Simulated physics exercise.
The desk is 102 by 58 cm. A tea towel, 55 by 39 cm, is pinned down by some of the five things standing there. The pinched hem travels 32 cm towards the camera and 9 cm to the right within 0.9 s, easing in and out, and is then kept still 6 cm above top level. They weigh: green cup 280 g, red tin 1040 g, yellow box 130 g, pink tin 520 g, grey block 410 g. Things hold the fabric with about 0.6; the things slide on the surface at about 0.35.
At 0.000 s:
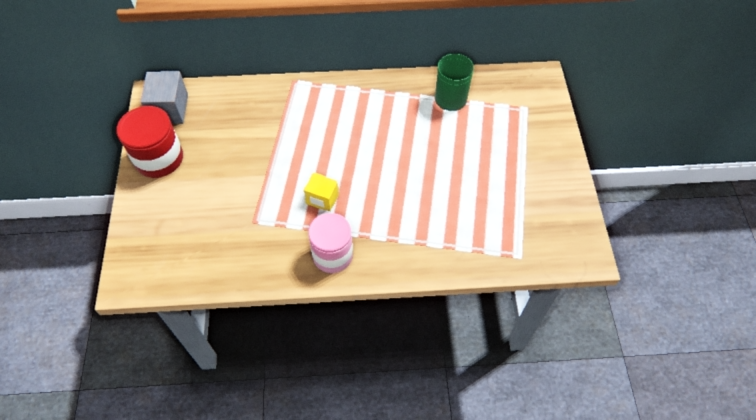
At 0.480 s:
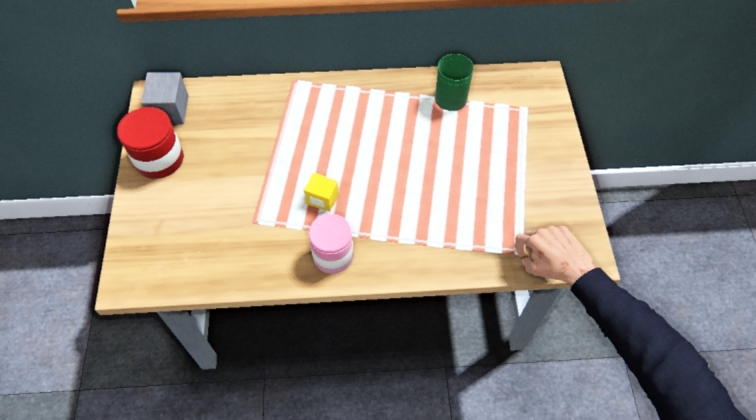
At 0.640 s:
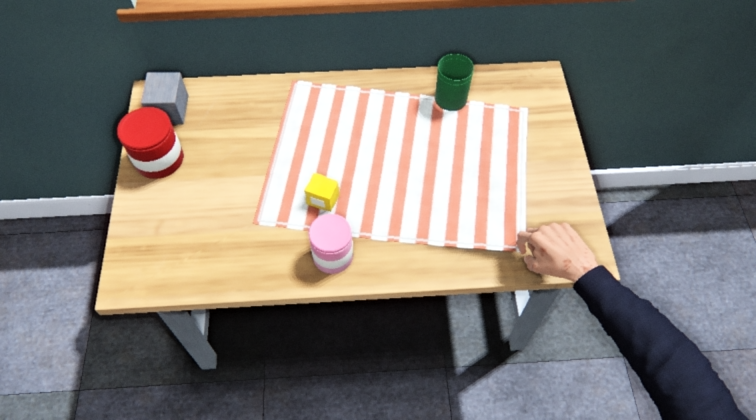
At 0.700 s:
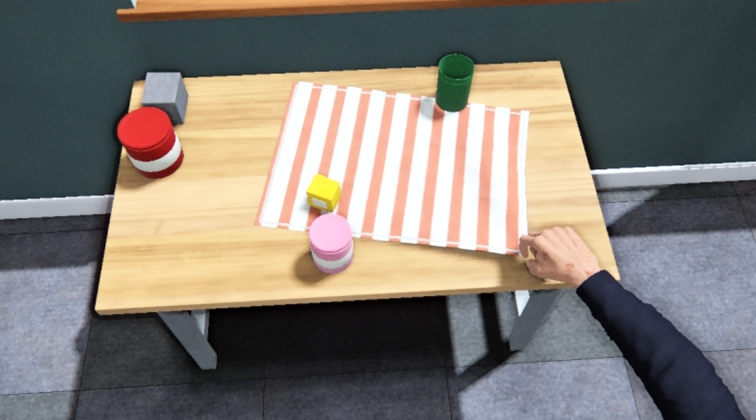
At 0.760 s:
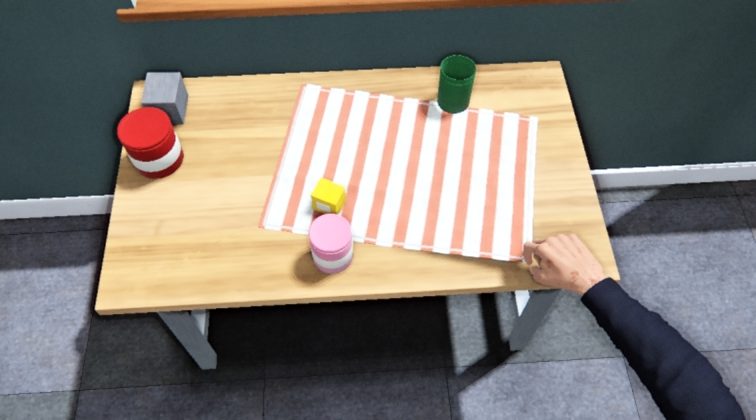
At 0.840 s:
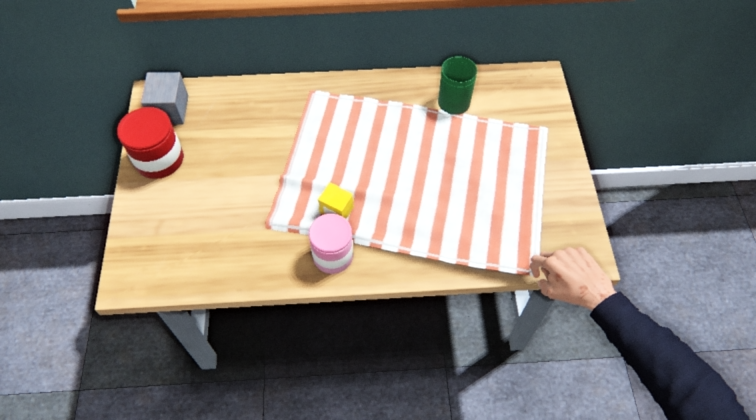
A hand pinches a striped tea towel's corner and drags it slightly right and forward, shifting the yellow box.
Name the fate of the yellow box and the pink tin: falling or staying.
The yellow box remains up there, the pink tin remains up there.
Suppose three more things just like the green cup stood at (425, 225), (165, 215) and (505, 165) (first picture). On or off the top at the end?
In that order: Goes over, remains, goes over.
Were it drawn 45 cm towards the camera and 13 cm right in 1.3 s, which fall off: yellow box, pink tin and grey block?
In that case: Yellow box falls off, pink tin stays up, grey block stays up.
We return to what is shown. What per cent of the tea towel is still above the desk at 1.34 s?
Some 60 per cent of it.
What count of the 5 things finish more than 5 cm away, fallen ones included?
I count 1.
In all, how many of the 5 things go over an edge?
That makes 0.
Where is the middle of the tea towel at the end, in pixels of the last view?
Around (525, 269).
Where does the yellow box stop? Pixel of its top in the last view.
At about (437, 261).
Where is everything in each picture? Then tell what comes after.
In the first picture, shows, yellow box (321, 185); pink tin (330, 231); tea towel corners (252, 223) (293, 81) (527, 108) (521, 259).
In the second picture, shows, tea towel corners (252, 223) (293, 81); grip (523, 255).
In the third picture, shows, tea towel corners (253, 224) (293, 81); grip (524, 253).
In the fourth picture, shows, tea towel corners (255, 225) (294, 82); grip (527, 257).
In the fifth picture, shows, yellow box (328, 191); tea towel corners (259, 227) (302, 84); grip (531, 263).
In the sixth picture, shows, yellow box (335, 196); pink tin (330, 232); tea towel corners (266, 228) (310, 91) (547, 129); grip (538, 276).
By 1.0 s, 95 % of the tea towel is still over the top; yellow box 10 cm off its start, green cup 1 cm off its start.
By 1.2 s, 80 % of the tea towel is still over the top; yellow box 19 cm off its start, green cup 1 cm off its start.
By 1.3 s, 60 % of the tea towel is still over the top; yellow box 25 cm off its start at (426, 250), green cup 1 cm off its start at (460, 72).
By 1.5 s, 55 % of the tea towel is still over the top; yellow box 28 cm off its start, green cup 1 cm off its start.
By 3.1 s, 55 % of the tea towel is still over the top; yellow box 28 cm off its start at (437, 261), pink tin 0 cm off its start at (330, 232), green cup 1 cm off its start at (460, 72).
